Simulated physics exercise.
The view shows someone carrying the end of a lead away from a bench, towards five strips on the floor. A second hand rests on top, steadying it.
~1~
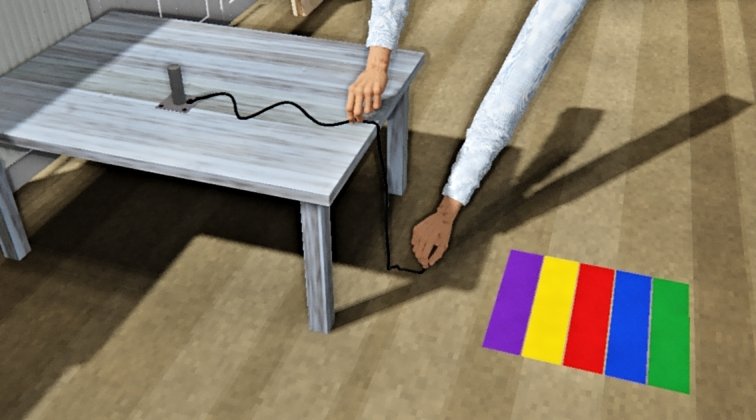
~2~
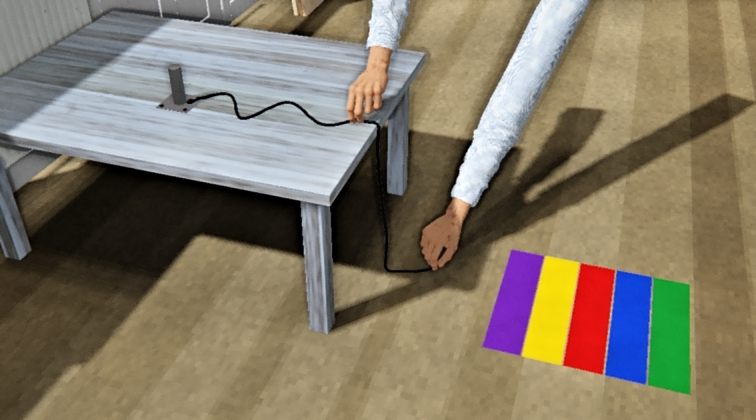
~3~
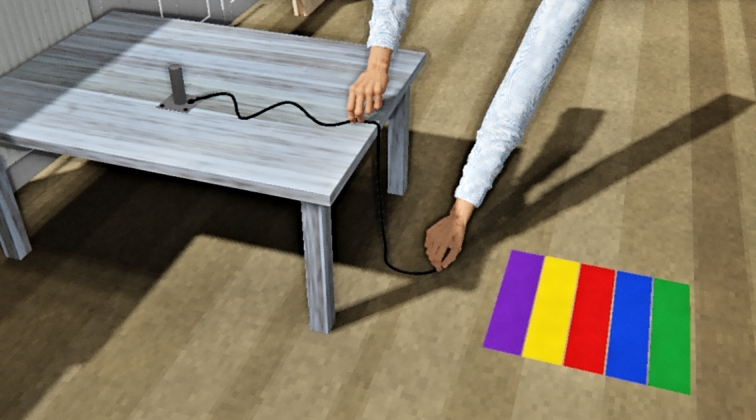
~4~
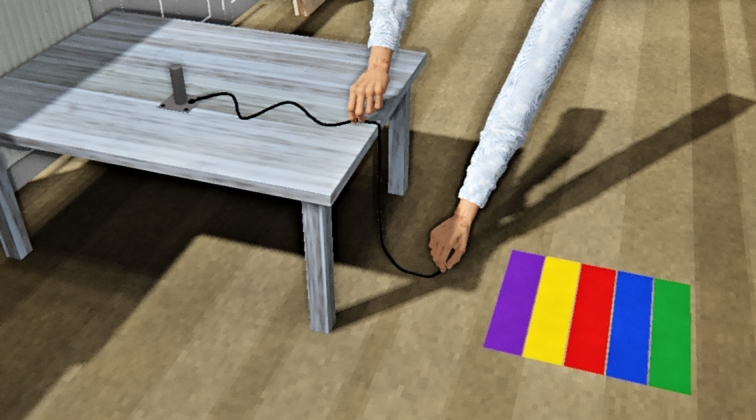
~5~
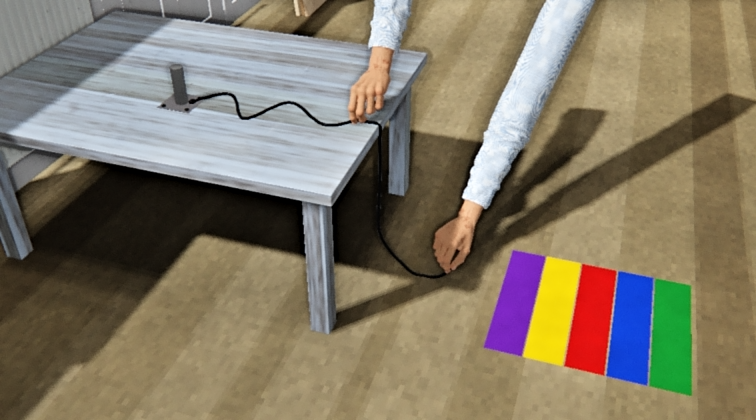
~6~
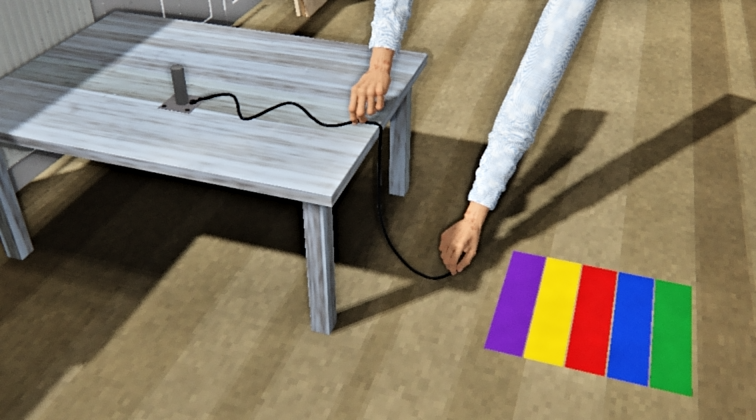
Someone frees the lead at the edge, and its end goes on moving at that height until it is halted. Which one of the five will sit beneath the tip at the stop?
The blue strip will.
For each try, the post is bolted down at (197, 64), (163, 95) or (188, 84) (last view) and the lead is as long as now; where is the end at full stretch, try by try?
Somewhere near (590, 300), (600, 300) and (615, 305), in that order.
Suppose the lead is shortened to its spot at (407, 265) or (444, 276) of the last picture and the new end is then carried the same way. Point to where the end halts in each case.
About (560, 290), then (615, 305).
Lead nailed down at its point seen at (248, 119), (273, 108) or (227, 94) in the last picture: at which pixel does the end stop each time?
Try by try, around (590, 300), (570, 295) and (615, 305).
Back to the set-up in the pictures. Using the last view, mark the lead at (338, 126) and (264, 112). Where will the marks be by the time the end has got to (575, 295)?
They end up somewhere around (384, 163) and (306, 120).
Early on, end near (575, 295); over yellow.
Midway, end near (612, 303); over red.
At the end of the slack, end near (635, 308); over blue. The end stops over the blue strip.
